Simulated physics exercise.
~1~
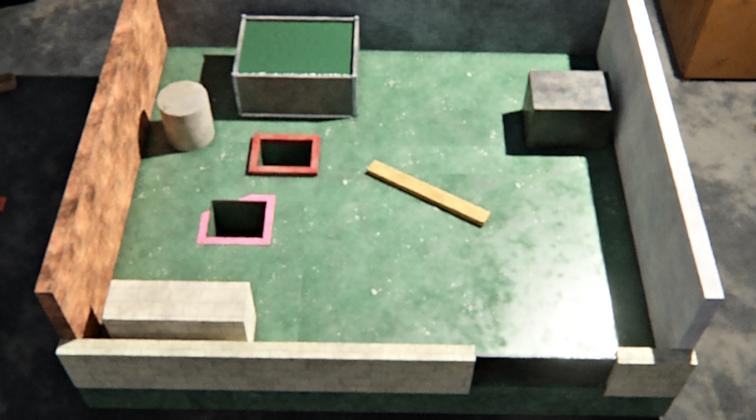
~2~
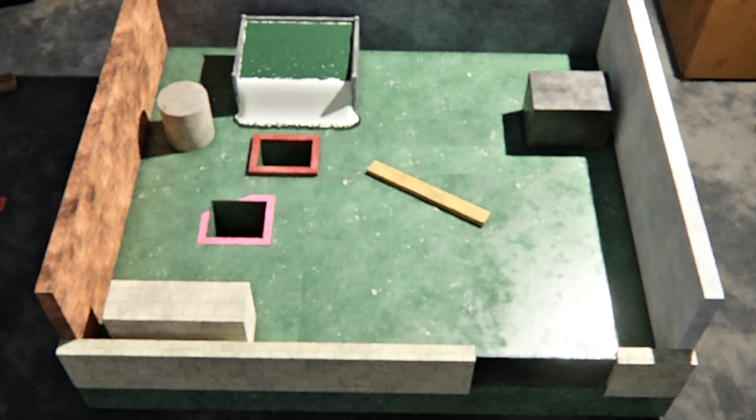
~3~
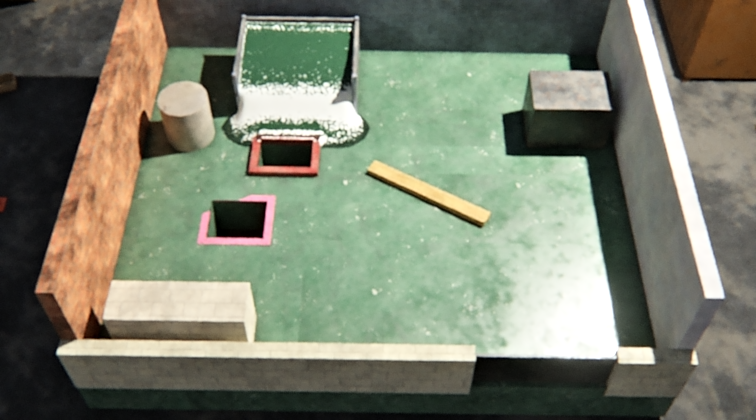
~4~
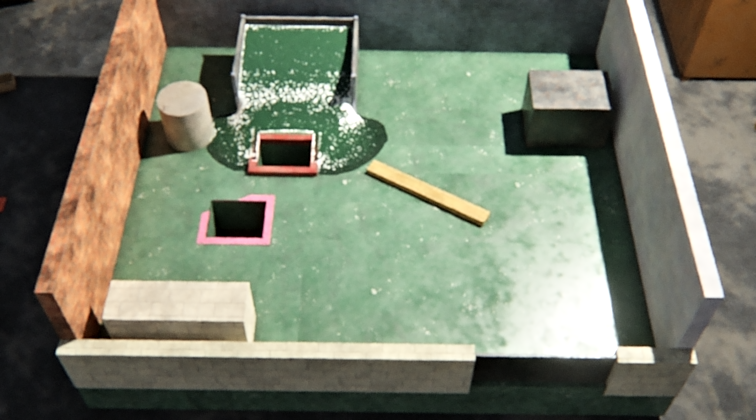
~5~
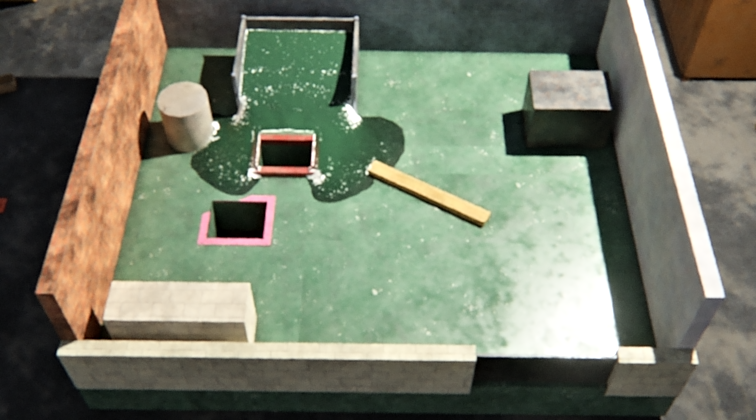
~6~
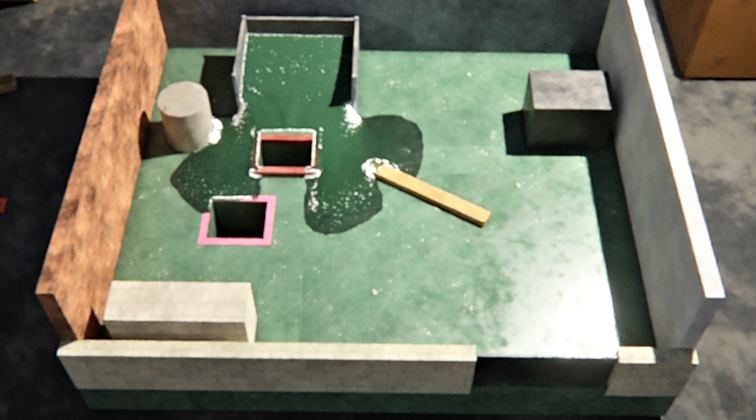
A green slab walled in rusty brown at left and pale grey at right, seen from above by a still camera, holds an open tank at upper left. Red-rimmed and pink-rimmed pits lie below it, with a pale cylinder left, a yellow bar centre and a grey block upper right. Water bursts from the tank's near side, foaming, then spreads around the red rim toward the pink rim and bar.
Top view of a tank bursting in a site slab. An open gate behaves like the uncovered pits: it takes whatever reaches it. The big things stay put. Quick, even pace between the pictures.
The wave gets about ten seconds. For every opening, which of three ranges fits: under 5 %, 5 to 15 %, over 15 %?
Gate: Beneath five per cent; red pit: Past fifteen per cent; pink pit: Five to fifteen per cent.
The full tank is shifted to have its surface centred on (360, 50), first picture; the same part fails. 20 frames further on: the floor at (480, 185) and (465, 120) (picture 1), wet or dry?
Soaked, untouched.
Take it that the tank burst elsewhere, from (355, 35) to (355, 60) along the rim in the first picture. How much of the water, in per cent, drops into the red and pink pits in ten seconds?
Red takes 0 in a hundred, pink takes 0 in a hundred.
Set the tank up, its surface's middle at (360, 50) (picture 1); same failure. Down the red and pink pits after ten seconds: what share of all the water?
I'd say the red pit takes 10 % while the pink pit takes 6 %.
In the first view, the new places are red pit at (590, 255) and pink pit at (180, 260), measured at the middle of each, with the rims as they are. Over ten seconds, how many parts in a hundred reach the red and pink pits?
Red share 2%, pink share 30%.
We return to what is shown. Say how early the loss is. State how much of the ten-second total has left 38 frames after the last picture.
Around 95 %.
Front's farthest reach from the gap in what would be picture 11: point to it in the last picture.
Somewhere about (348, 369).
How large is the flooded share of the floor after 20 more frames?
Close to 60 %.
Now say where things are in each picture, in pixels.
In the first frame, still water in the open tank at (298, 49).
In the second frame, the front is at (237, 116), out from the gap at (297, 102).
In the third frame, the front is at (228, 131), out from the gap at (297, 103).
In the fourth frame, water pours out at (297, 105) and has run to (216, 155).
In the fifth frame, the front is at (210, 179), out from the gap at (297, 106).
In the sixth frame, water pours out at (297, 106) and has run to (339, 229).
A moment on, water covers 35 % of the floor; the gate 0 %, the red pit 20 %, the pink pit 3 %.
Next, water covers 50 % of the floor; the gate 0 %, the red pit 26 %, the pink pit 5 %.
Then, water covers 60 % of the floor; the gate 0 %, the red pit 28 %, the pink pit 6 %.
Later, water covers 70 % of the floor; the gate 0 %, the red pit 29 %, the pink pit 8 %.
In the end, water covers 75 % of the floor; the gate 0 %, the red pit 29 %, the pink pit 11 %.
